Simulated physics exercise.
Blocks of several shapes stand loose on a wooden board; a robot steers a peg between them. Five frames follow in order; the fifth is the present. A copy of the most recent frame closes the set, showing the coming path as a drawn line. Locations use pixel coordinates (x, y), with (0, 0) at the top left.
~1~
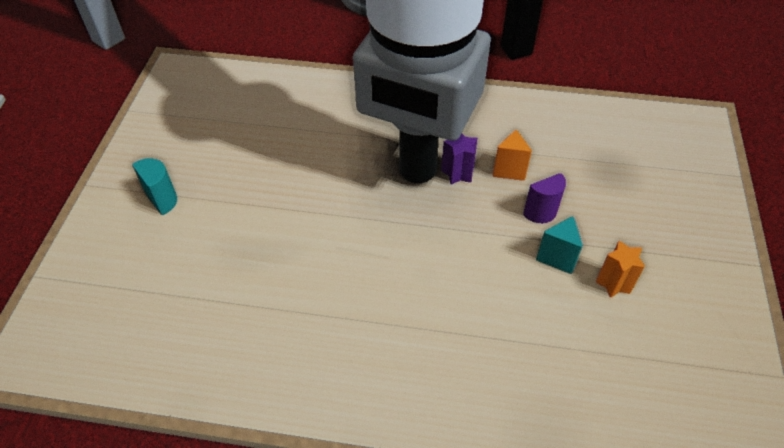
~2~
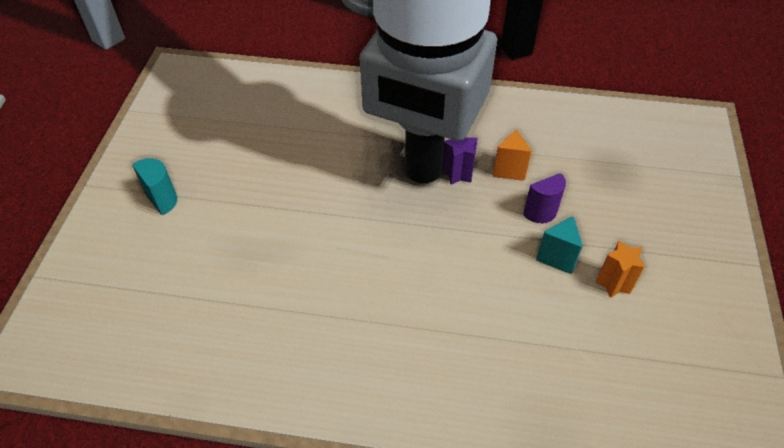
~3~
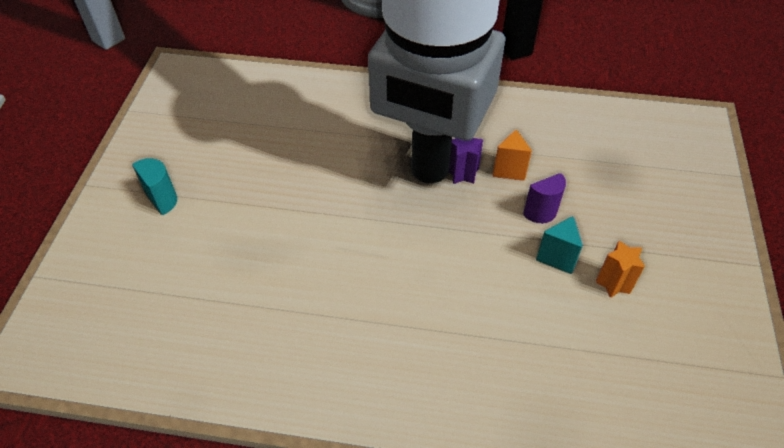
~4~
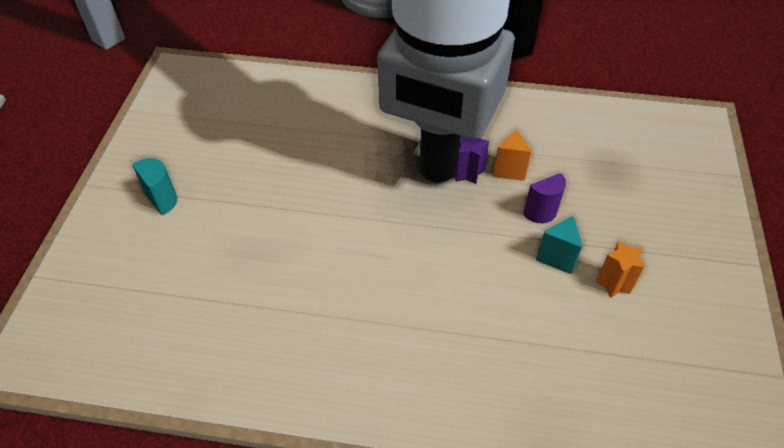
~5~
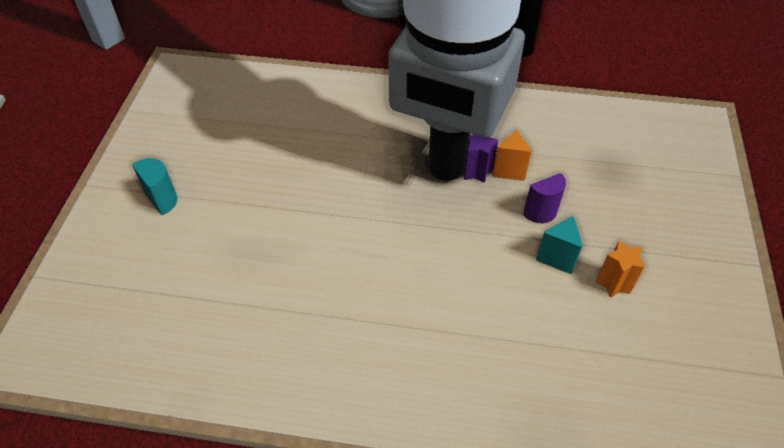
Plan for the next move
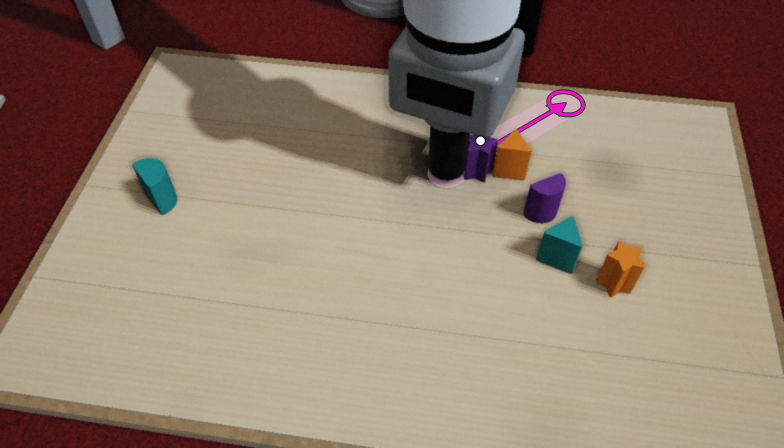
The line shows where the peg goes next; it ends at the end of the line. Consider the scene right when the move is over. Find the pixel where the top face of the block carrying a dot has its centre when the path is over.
About (534, 125).
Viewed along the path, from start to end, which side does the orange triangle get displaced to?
It gets pushed right.
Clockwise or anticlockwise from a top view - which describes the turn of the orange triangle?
Viewed from the top, it goes clockwise.
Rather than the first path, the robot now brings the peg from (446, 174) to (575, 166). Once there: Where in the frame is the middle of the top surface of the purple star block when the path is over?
At (615, 131).
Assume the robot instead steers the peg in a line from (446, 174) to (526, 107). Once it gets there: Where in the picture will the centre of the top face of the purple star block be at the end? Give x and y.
By then it is at (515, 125).
The drawn path runs from (446, 174) directly to (566, 103); the dot is on the purple star block.
What follows on the original path. One third of the way, peg at (489, 143); purple star block at (522, 129), turned 35° clockwise; orange triangle at (542, 143), turned 30° clockwise.
Two thirds of the way, peg at (530, 119); purple star block at (534, 125), turned 70° clockwise; orange triangle at (544, 144), turned 40° clockwise.
At the end, peg at (567, 98); purple star block at (534, 125), turned 70° clockwise; orange triangle at (544, 144), turned 40° clockwise.
